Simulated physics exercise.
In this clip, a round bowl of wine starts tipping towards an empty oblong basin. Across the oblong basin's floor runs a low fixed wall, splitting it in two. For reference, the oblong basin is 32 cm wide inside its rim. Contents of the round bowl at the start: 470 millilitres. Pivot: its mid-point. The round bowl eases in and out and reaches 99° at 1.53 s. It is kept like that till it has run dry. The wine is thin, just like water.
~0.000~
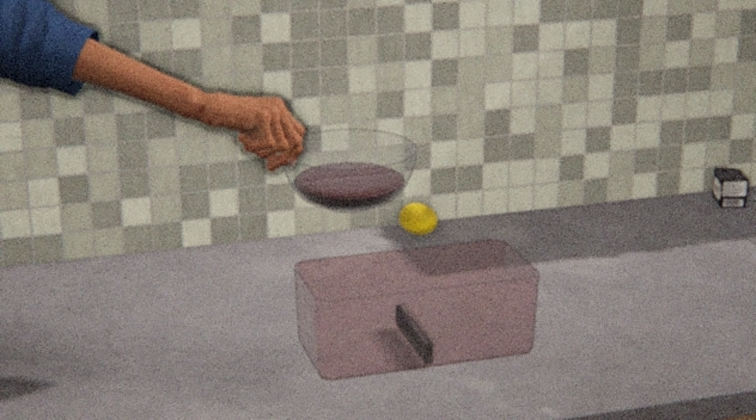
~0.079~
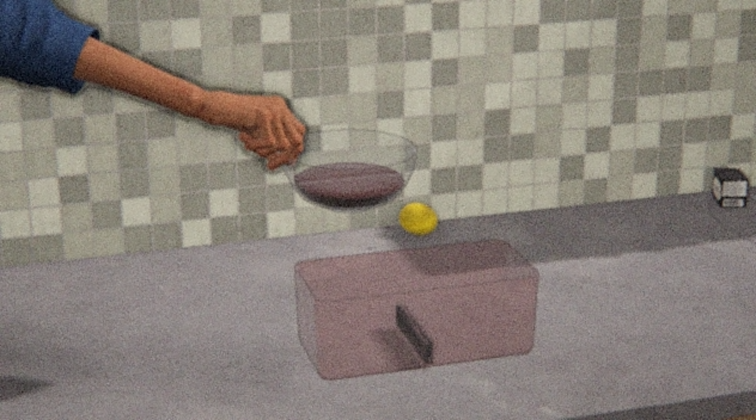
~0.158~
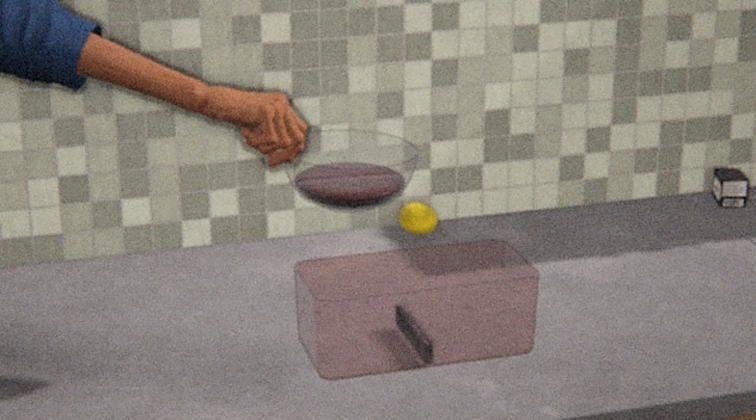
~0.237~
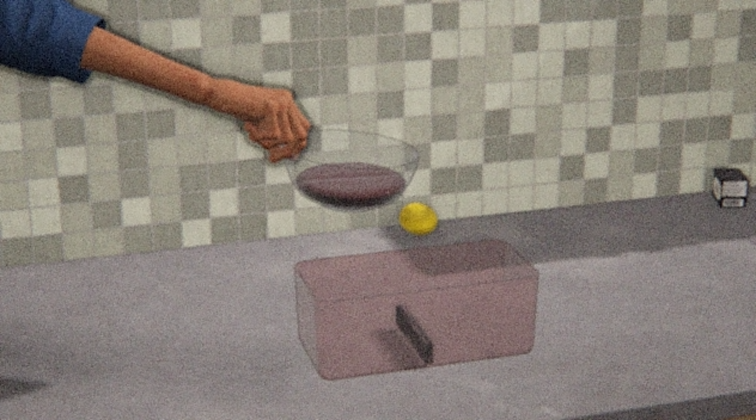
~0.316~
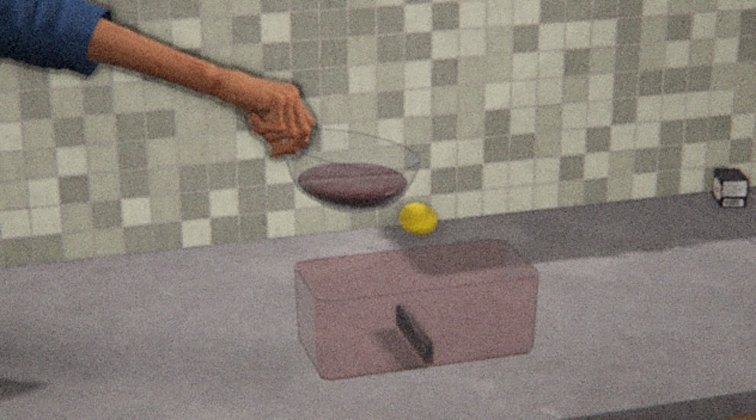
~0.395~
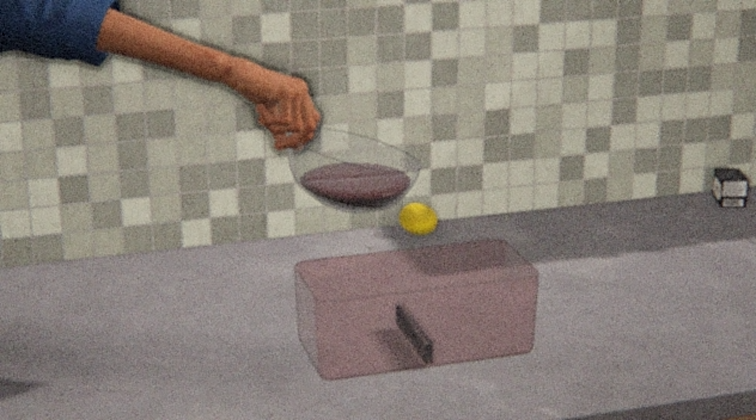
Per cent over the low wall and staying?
84 per cent.
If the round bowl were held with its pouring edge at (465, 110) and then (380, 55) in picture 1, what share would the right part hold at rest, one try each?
Respectively 85 and 70 %.
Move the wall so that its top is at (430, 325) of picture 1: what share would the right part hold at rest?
That would be about 65 in a hundred, I'd say.
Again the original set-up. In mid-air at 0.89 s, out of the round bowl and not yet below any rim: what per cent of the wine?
Estimate: Some 24 % of the total.
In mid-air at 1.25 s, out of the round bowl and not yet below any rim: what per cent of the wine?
I'd say some 10 per cent is in the air.
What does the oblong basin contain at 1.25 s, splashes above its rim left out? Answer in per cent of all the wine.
I'd say roughly 84 in a hundred of it.
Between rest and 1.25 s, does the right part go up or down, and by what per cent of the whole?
Change: Increase, about 8.
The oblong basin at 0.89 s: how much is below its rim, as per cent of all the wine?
Near 10 in a hundred.
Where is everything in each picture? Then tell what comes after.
Tilt 0°; pouring edge (413, 144); surface from (293, 183) to (402, 173); the oblong basin's rim runs from (305, 283) to (522, 258); the wall's top is at (414, 325), in the first frame.
Tilt 1°; pouring edge (413, 145); surface from (293, 183) to (401, 173), in the second frame.
Tilt 3°; pouring edge (414, 147); surface from (294, 182) to (402, 173), in the third frame.
Tilt 6°; pouring edge (415, 150); surface from (295, 182) to (402, 174), in the fourth frame.
Tilt 10°; pouring edge (416, 155); surface from (297, 181) to (404, 174), in the fifth frame.
Tilt 15°; pouring edge (417, 161); surface from (299, 182) to (407, 174), in the sixth frame.
By 0.89 s the tilt is 62° and 66 per cent is still to pour, 0 is left of the wall and 10 right of it.
By 1.25 s the tilt is 91° and 6 per cent is still to pour, 8 is left of the wall and 76 right of it.
By 1.62 s the tilt is 99° and 0 per cent is still to pour, 16 is left of the wall and 84 right of it.
By 2.03 s the tilt is 99° and 0 per cent is still to pour, 16 is left of the wall and 84 right of it.
At rest 16 per cent lies left of the wall, 84 right of it and 1 outside.
